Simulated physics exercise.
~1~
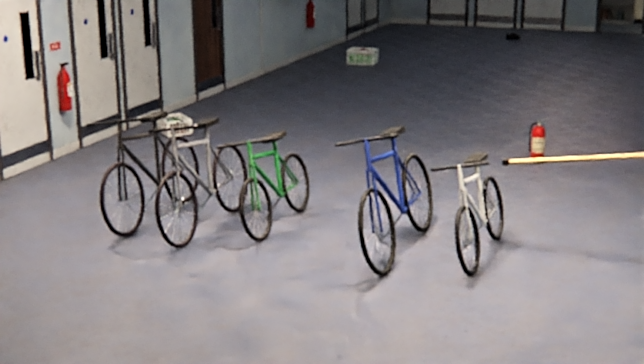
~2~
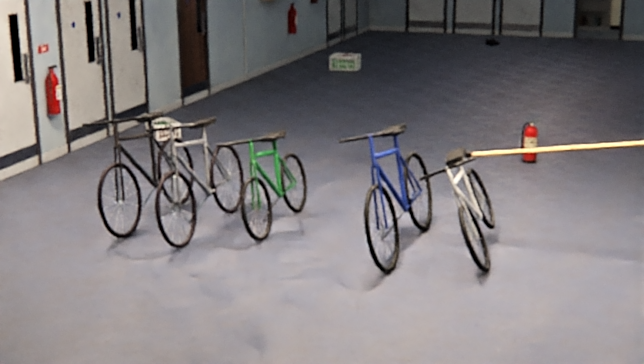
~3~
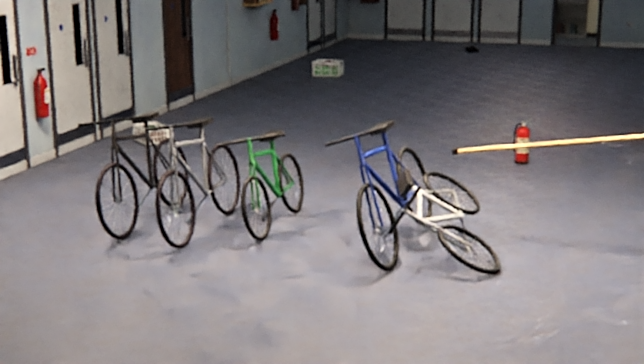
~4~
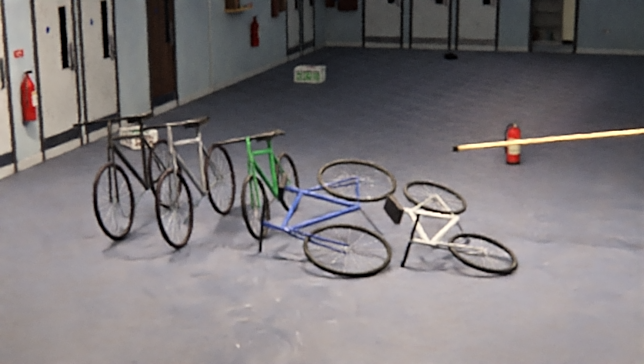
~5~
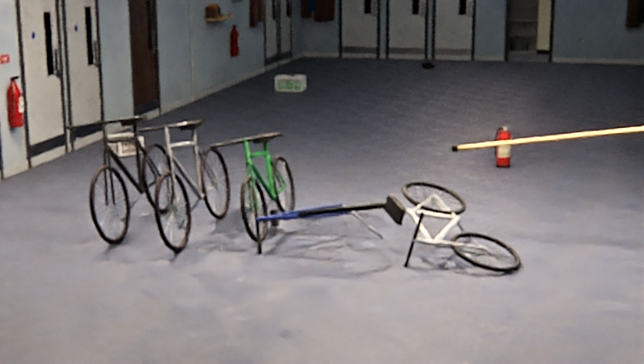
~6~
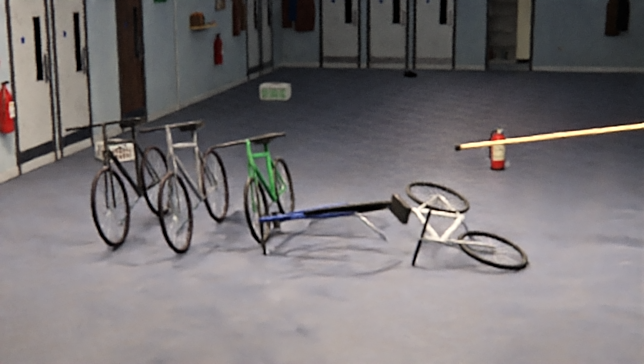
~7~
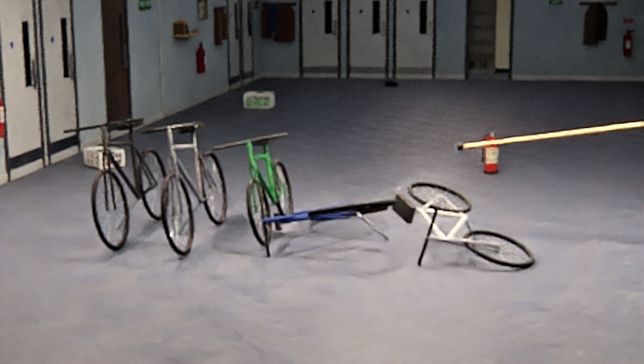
Pole tipping the white bicycle at the right of a row, which topples the blue one flat, leaving three bicycles standing.
